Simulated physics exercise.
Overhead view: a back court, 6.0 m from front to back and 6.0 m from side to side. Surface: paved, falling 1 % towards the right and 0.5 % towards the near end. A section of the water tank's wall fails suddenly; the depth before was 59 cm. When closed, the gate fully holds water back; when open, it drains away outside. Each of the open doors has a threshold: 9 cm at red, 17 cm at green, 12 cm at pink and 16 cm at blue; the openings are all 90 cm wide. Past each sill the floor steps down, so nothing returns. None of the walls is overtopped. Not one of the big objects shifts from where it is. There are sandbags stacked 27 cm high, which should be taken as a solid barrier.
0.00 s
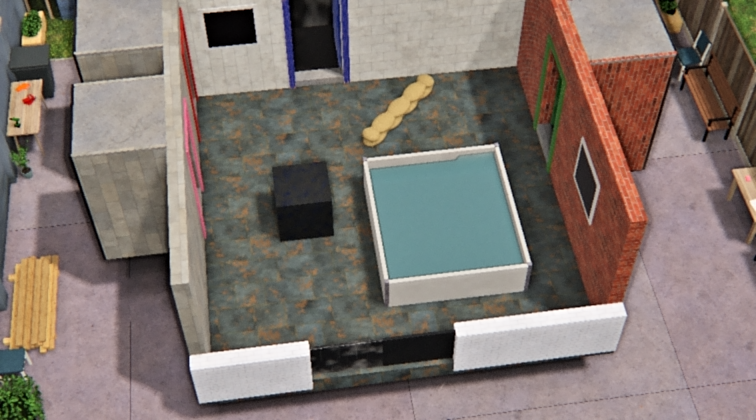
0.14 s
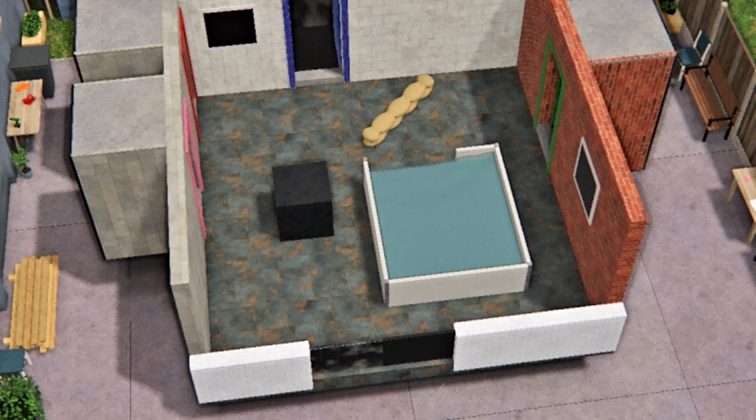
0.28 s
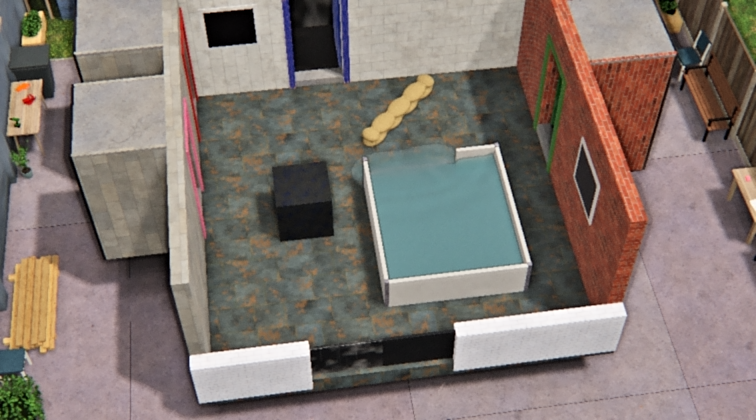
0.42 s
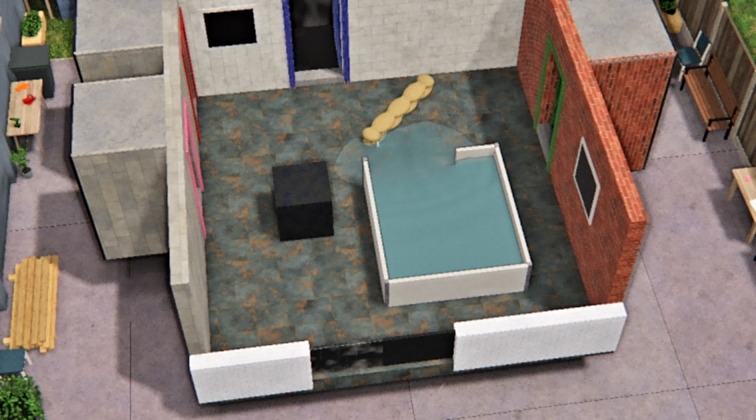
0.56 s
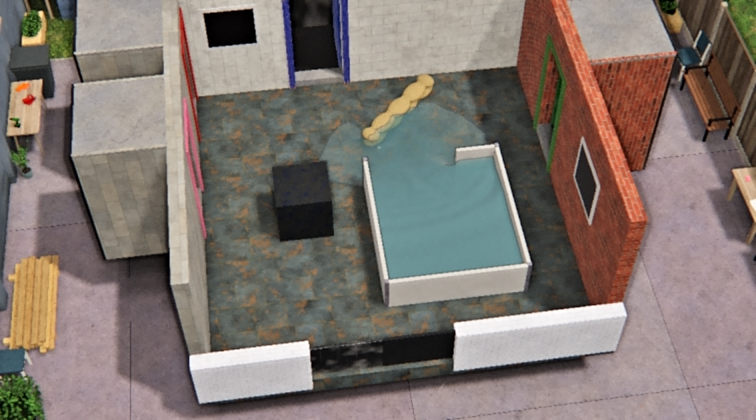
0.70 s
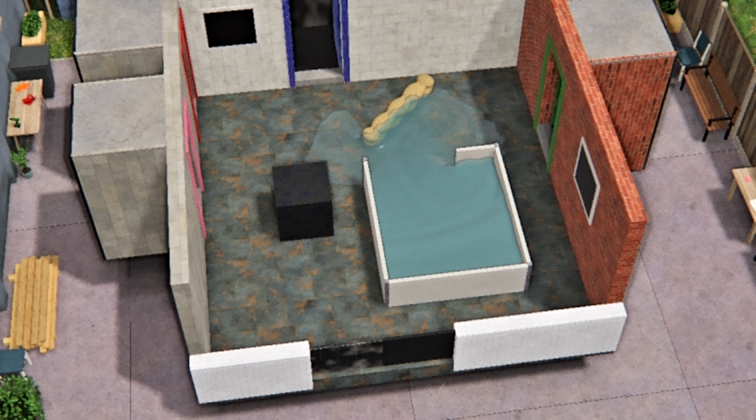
White-walled water tank in a back court losing part of its far wall, water pouring out and spreading around stacked sandbags.
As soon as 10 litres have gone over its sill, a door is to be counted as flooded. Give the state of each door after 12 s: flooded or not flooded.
State after that time: Red door flooded, green door not flooded, pink door not flooded, blue door not flooded.
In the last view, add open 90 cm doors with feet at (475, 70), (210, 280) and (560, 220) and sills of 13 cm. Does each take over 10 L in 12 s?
In sequence the answers are more than that, less than that and less than that.
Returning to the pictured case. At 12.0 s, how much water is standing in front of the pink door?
8.5 cm.
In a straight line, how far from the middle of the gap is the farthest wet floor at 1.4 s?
Some 3.4 m out.
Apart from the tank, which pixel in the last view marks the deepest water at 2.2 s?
Roughly pixel (516, 79).
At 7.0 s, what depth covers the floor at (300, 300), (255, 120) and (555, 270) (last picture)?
Spot by spot: Some 4, 9, then 8 cm.
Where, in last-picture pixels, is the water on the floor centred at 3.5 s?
The water is centred near (422, 173).
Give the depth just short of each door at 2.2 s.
Measured in centimetres, the red door gives 6, the green door 7, the pink door 0 and the blue door 15.
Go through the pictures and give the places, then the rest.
The first frame shows still water, 59 cm deep, in the water tank at (444, 213).
In the second frame, the front is at a hidden place, 0.8 m from the gap on the water tank's far side; 0.2 m2 of floor is under water; 59 cm left at the back of the water tank.
In the third frame, the front is at (357, 168), 1.0 m from the gap on the water tank's far side; 1.0 m2 of floor is under water; 59 cm left at the back of the water tank.
In the fourth frame, the front is at (429, 124), 1.4 m from the gap on the water tank's far side; 2.2 m2 of floor is under water; 59 cm left at the back of the water tank.
In the fifth frame, water pours out on the water tank's far side and has run 1.8 m, to (435, 106); typically 8 cm deep outside, 59 cm at the water tank's back.
In the sixth frame, water pours out on the water tank's far side and has run 2.2 m, to (438, 92); typically 6 cm deep outside, 59 cm at the water tank's back.
After 1.4 s water covers 25 % of the floor and is deepest (42 cm) near (383, 144); red door not reached, green door not reached, pink door not reached, blue door 6 cm at the sill, 0 L in.
After 2.2 s water covers 40 % of the floor and is deepest (46 cm) near (516, 79); red door 6 cm at the sill, 0 L in, green door 7 cm at the sill, 0 L in, pink door not reached, blue door 15 cm at the sill, 0 L in.
After 3.5 s water covers 55 % of the floor and is deepest (35 cm) near (518, 86); red door 20 cm at the sill, 60 L in, green door 14 cm at the sill, 0 L in, pink door 4 cm at the sill, 0 L in, blue door 11 cm at the sill, 1 L in.
After 7.0 s water covers 90 % of the floor and is deepest (22 cm) near (590, 322); red door 8 cm at the sill, 117 L in, green door 13 cm at the sill, 1 L in, pink door 10 cm at the sill, 0 L in, blue door 11 cm at the sill, 1 L in.
After 12.0 s water covers 95 % of the floor and is deepest (15 cm) near (371, 253); red door 5 cm at the sill, 117 L in, green door 9 cm at the sill, 1 L in, pink door 9 cm at the sill, 0 L in, blue door 7 cm at the sill, 1 L in.
